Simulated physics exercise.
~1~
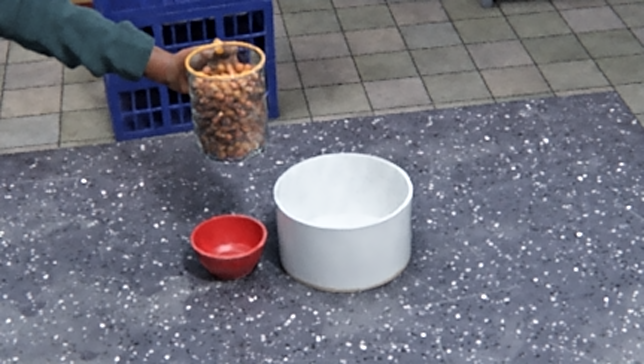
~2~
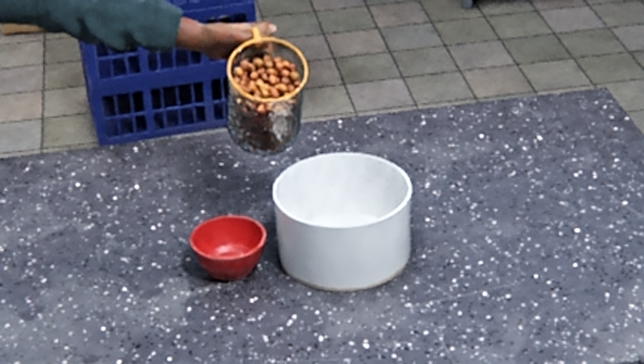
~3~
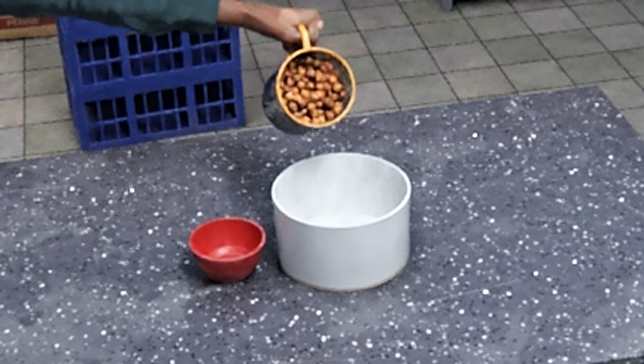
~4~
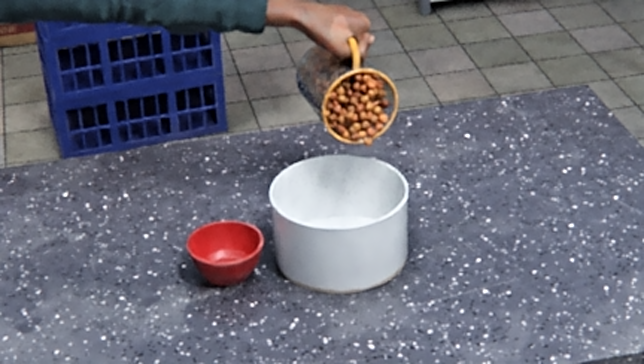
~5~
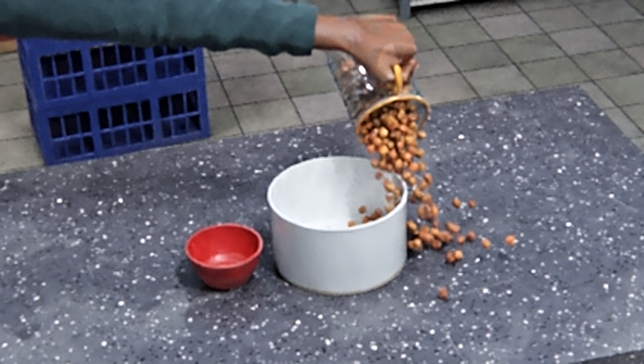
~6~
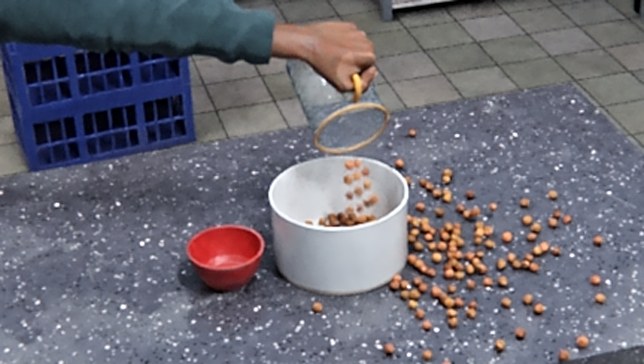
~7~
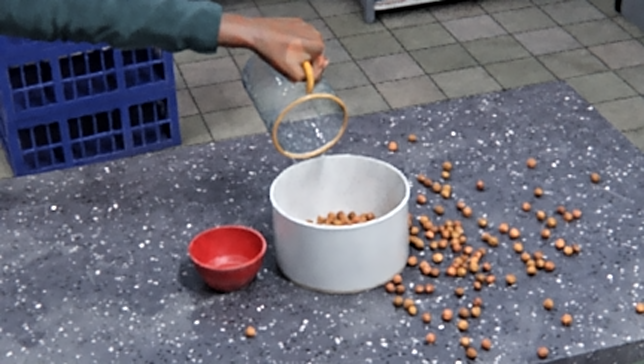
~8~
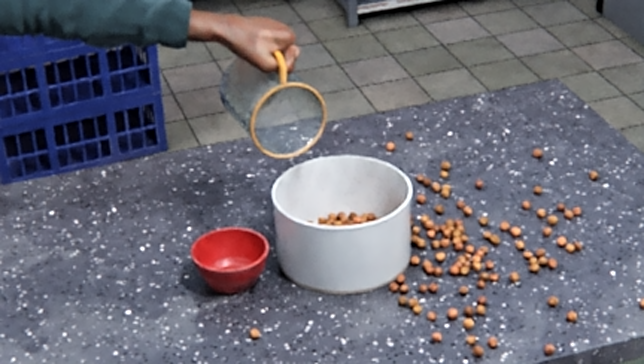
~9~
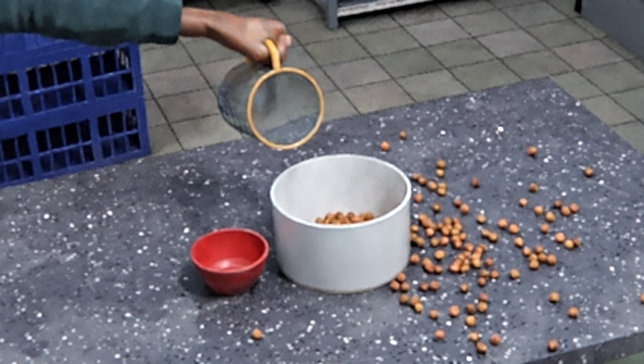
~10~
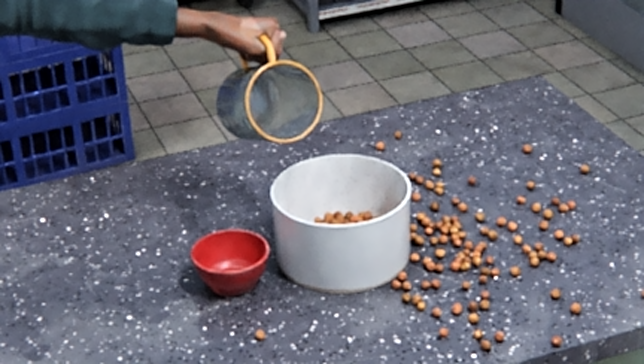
A dark speckled tabletop stands on a paved floor, seen from slightly above as the view drifts gently sideways. A small red bowl sits left of a larger white pot, with a blue crate behind. A hand in a dark green sleeve carries a clear, orange-rimmed jug of hazelnuts rightward over the pot, tipping it. The nuts pour out, some into the pot and others spilling past its right side and scattering across the table. The hand draws the emptied jug back left and tilts it partly up, holding it above the pot. Most nuts appear to rest inside the pot, many lie strewn outside, and the red bowl stays empty.
